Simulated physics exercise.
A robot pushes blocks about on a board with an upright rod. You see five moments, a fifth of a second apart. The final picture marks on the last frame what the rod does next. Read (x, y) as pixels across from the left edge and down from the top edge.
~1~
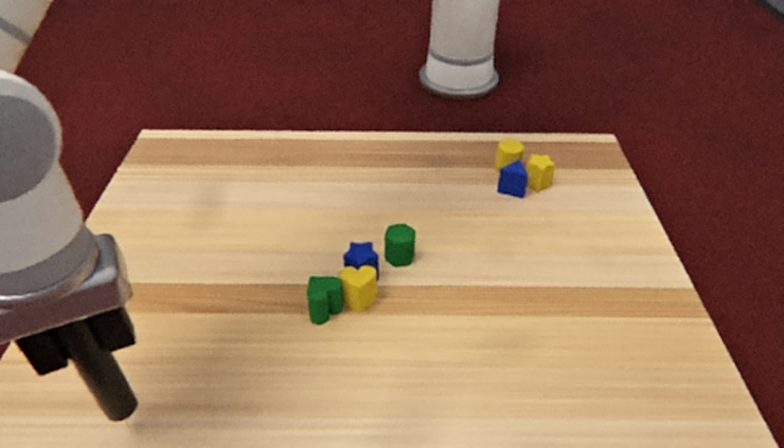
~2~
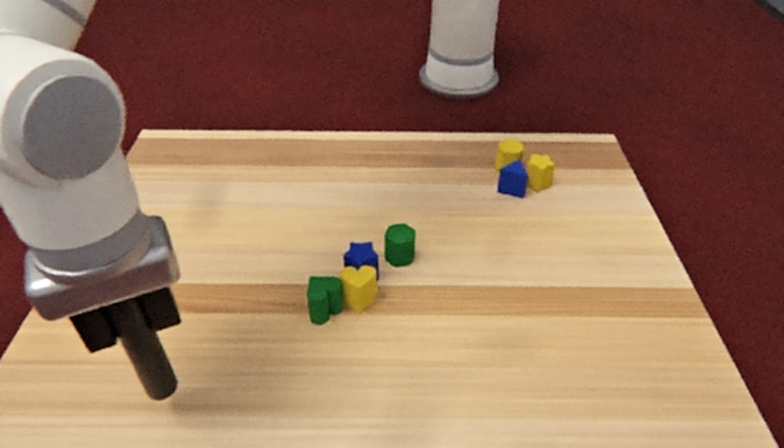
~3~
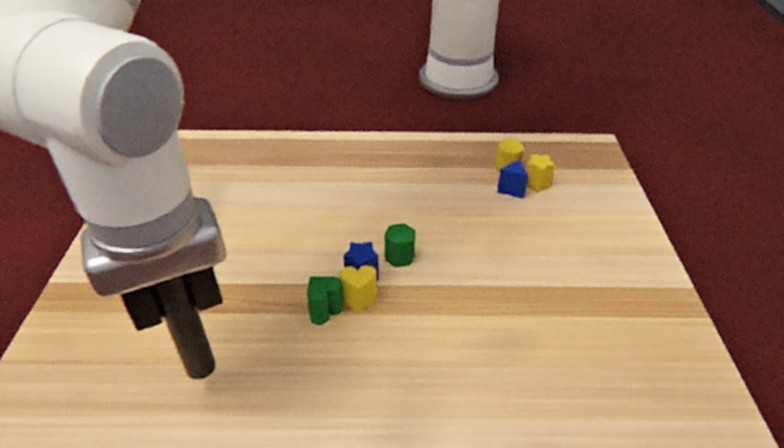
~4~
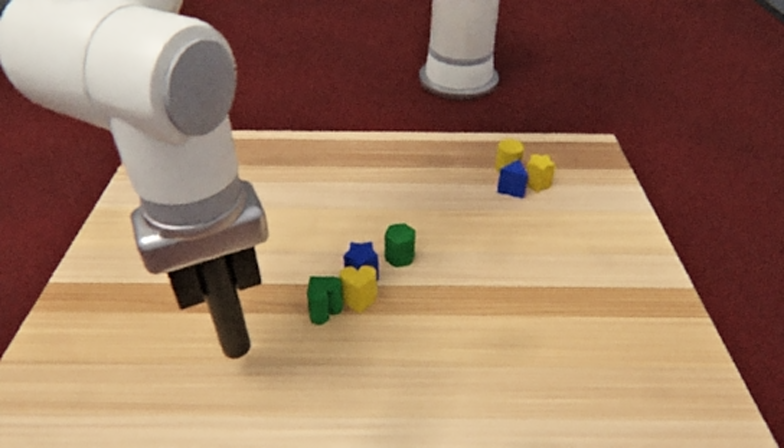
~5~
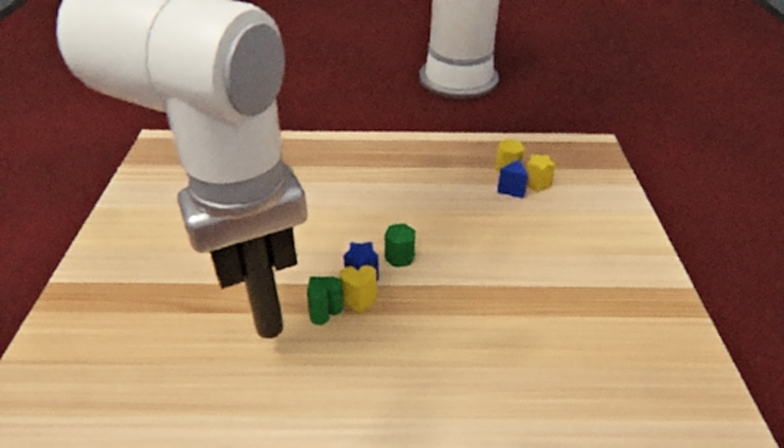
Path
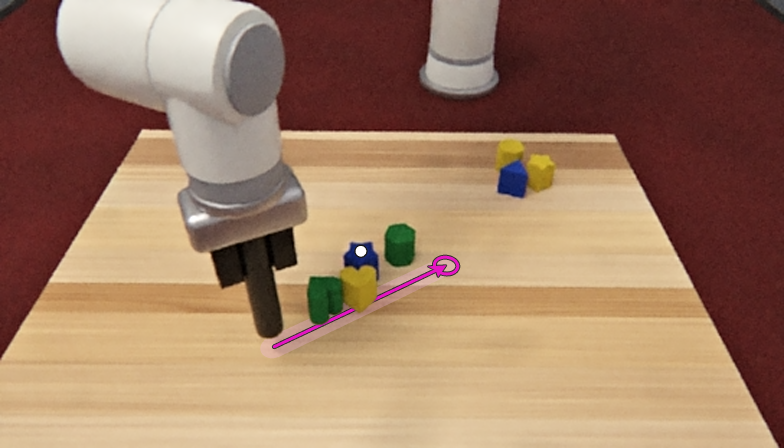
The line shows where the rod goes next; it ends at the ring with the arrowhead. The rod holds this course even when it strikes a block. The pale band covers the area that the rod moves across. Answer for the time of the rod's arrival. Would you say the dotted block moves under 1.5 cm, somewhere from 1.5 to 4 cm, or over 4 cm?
The best fit is 1.5 to 4 cm.
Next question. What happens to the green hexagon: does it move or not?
It is shoved along.
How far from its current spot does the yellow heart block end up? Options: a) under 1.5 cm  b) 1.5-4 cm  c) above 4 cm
Answer: C.
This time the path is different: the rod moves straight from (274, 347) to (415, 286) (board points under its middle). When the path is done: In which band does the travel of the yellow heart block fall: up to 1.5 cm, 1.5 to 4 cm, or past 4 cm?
It is going to finish beyond 4 cm from where it is now.
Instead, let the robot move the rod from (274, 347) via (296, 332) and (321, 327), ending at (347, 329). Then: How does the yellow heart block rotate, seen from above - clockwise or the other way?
Clockwise, from overhead.
Path on the board, from (274, 347) to (446, 265); the dot is on the blue star.
The first path, step by step. One third of the way, rod at (336, 298); green heart block at (336, 269), turned 55° anticlockwise; yellow heart block at (364, 269), turned 35° clockwise; blue star at (365, 249), turned 20° anticlockwise.
Two thirds of the way, rod at (395, 272); green heart block at (347, 263), turned 110° anticlockwise; yellow heart block at (407, 249), turned 20° anticlockwise; blue star at (375, 241), turned 80° anticlockwise; green hexagon at (402, 230).
At the end, rod at (448, 247); green heart block at (347, 263), turned 110° anticlockwise; yellow heart block at (440, 223), turned 80° anticlockwise; blue star at (375, 241), turned 80° anticlockwise; green hexagon at (405, 226), turned 25° anticlockwise.
